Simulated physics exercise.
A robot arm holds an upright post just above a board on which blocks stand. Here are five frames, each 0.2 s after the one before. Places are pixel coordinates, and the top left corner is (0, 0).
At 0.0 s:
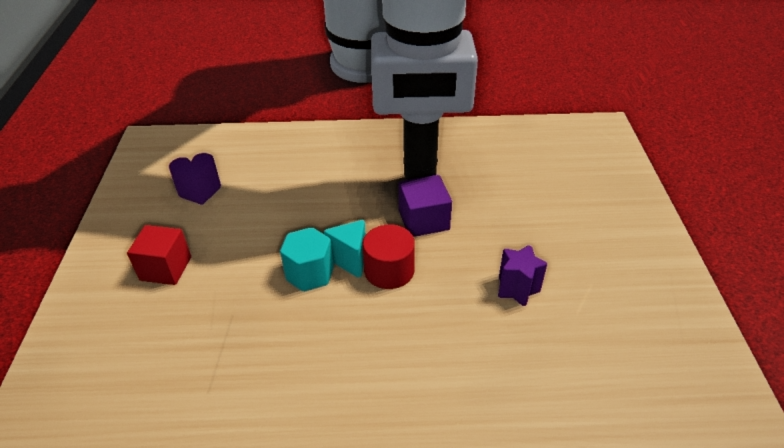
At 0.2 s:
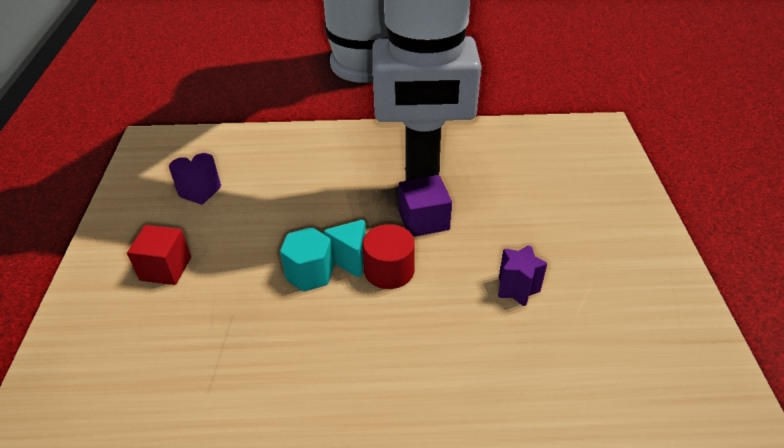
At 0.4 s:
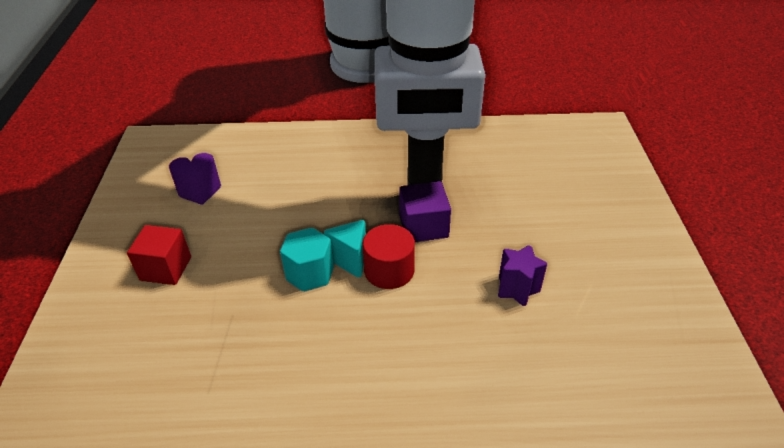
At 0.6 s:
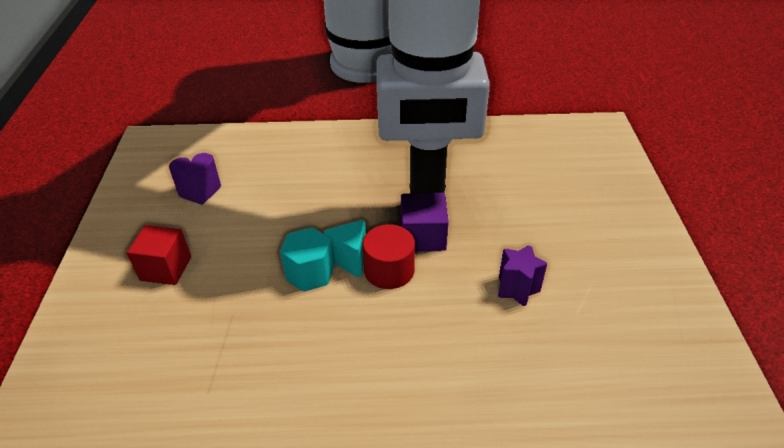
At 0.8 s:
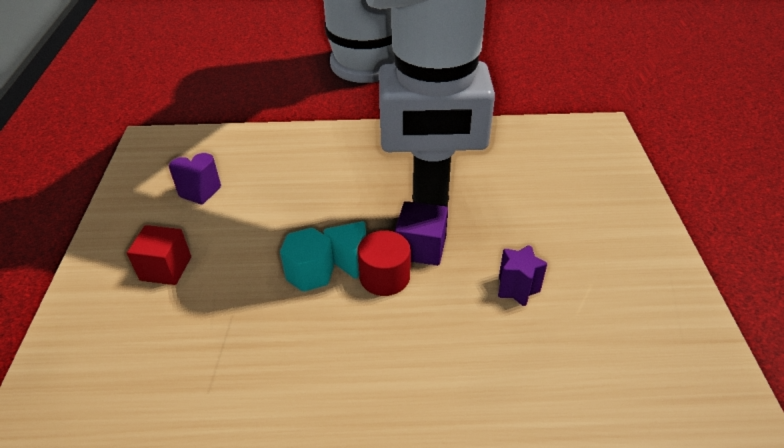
Robot arm pushing a purple cube slowly forward across a wooden board until it nudges a red cylinder beside teal blocks.
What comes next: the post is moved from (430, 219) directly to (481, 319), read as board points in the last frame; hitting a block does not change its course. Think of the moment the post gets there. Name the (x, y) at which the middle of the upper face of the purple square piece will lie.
It will likely be found at (418, 255).
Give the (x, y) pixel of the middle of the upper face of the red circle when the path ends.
My prediction: (367, 263).
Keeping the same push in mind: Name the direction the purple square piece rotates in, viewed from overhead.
It swings round clockwise.
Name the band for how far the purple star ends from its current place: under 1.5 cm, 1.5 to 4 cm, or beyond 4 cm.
The answer will be the short band, under 1.5 cm.
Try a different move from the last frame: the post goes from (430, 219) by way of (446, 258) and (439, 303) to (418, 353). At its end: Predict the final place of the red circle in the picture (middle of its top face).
If I read the scene right, the answer is (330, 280).
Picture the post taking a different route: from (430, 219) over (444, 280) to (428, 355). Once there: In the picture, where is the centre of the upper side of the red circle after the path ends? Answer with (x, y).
Close to (336, 278).
On the path given first. One third of the way, post at (446, 242); red circle at (370, 261); purple square piece at (419, 246), turned 50° clockwise.
Two thirds of the way, post at (463, 275); red circle at (367, 263); purple square piece at (418, 255), turned 60° clockwise.
At the end, post at (482, 312); red circle at (367, 263); purple square piece at (418, 255), turned 60° clockwise; purple star still.
